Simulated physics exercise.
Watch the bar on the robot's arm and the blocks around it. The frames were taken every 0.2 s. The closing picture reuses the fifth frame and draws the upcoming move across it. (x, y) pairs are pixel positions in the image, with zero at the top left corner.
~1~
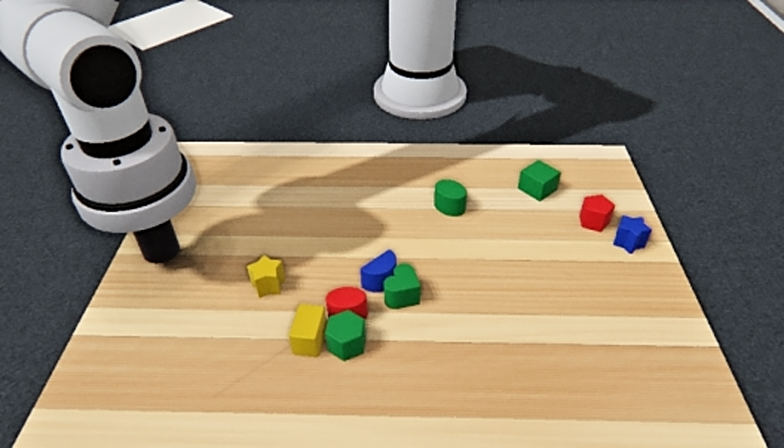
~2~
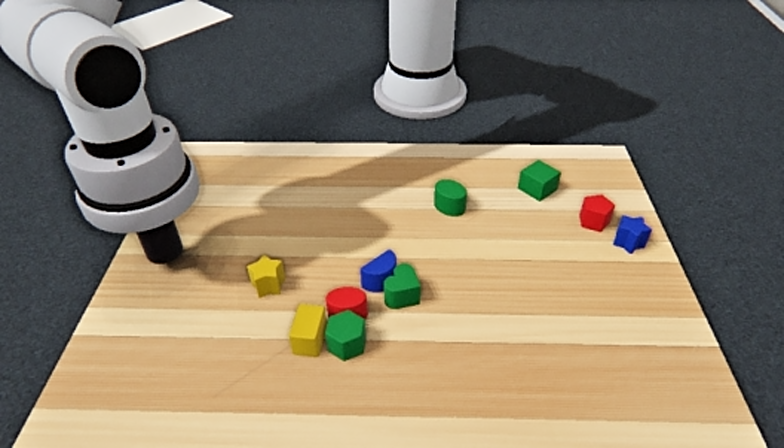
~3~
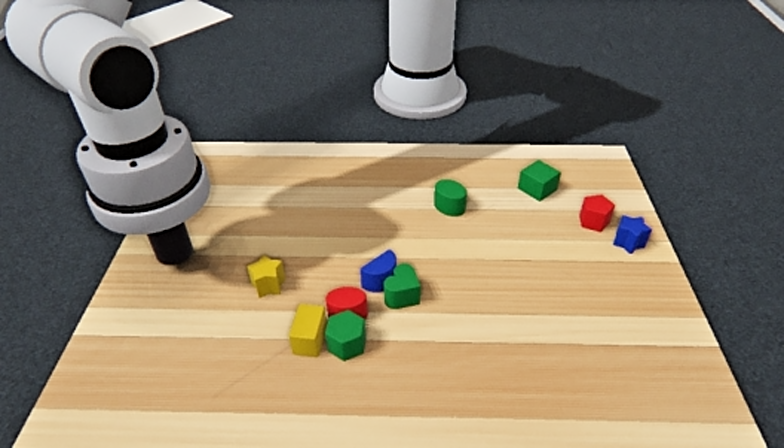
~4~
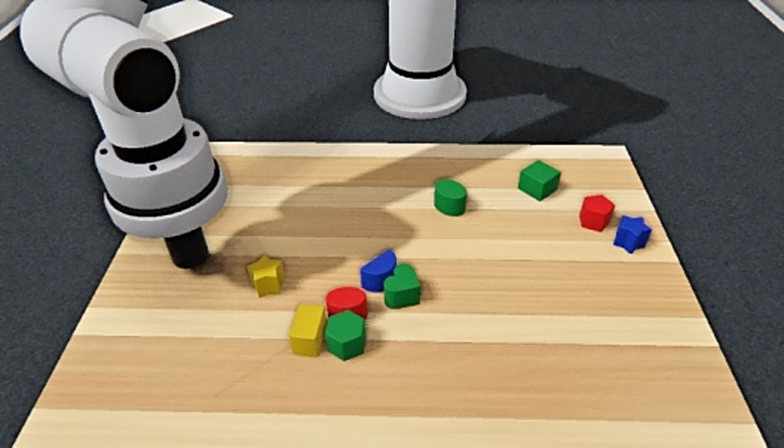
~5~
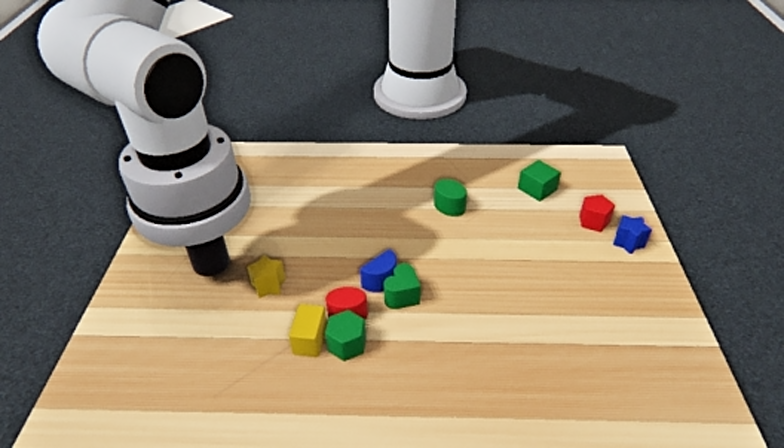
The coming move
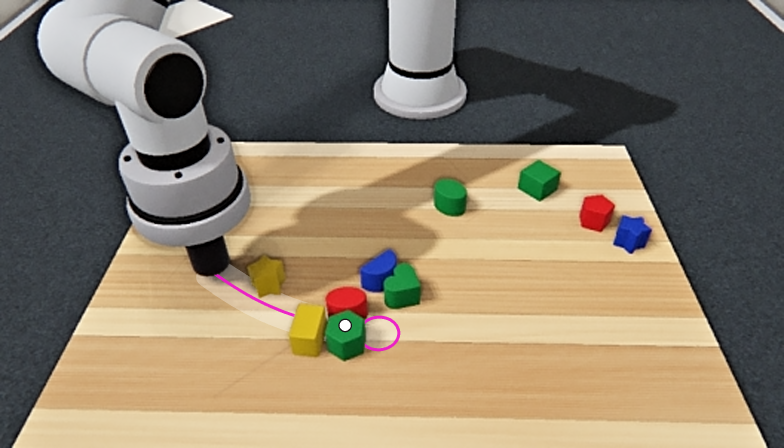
The robot arm's dark bar slid slowly a short way right across the left side of the wooden board, drawing closer to the yellow star, while all the colored blocks stayed still.
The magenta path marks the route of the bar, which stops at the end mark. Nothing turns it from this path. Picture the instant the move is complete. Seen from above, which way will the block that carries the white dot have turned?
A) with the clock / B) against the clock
Letter B.
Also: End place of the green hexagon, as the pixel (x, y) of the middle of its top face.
The middle of its upper face will lie at (370, 348).
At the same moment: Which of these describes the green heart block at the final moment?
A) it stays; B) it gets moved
B.
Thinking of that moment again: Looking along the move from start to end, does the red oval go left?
Yes, that is what happens.
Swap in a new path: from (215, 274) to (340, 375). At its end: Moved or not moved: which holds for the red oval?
If the bar follows that path, the red oval stays in its place.
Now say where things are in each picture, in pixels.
Bar's lower end (162, 251); yellow star (265, 267); yellow oblong block (307, 320); green hexagon (345, 325); red oval (346, 296); green heart block (403, 278), in the first frame.
Bar (165, 252); blocks still, in the second frame.
Bar (175, 253); blocks still, in the third frame.
Bar (191, 256); blocks still, in the fourth frame.
Bar (212, 264); yellow star (265, 267); yellow oblong block (307, 320); green hexagon (345, 325); red oval (346, 296); green heart block (403, 278), in the fifth frame.
Drawn move, from (215, 274) via (285, 312), ending at (379, 333); the dot is on the green hexagon.
On the path given first. One third of the way, bar (257, 291); yellow star (283, 267).
Two thirds of the way, bar (313, 311); yellow star (291, 268), turned 45° anticlockwise; yellow oblong block (320, 329), turned 50° clockwise; green hexagon (361, 338), turned 25° anticlockwise; red oval (353, 296).
At the end, bar (378, 323); yellow star (291, 268), turned 45° anticlockwise; yellow oblong block (328, 337), turned 90° clockwise; green hexagon (370, 348), turned 45° anticlockwise; red oval (412, 296), turned 50° anticlockwise; green heart block (421, 267), turned 45° anticlockwise.
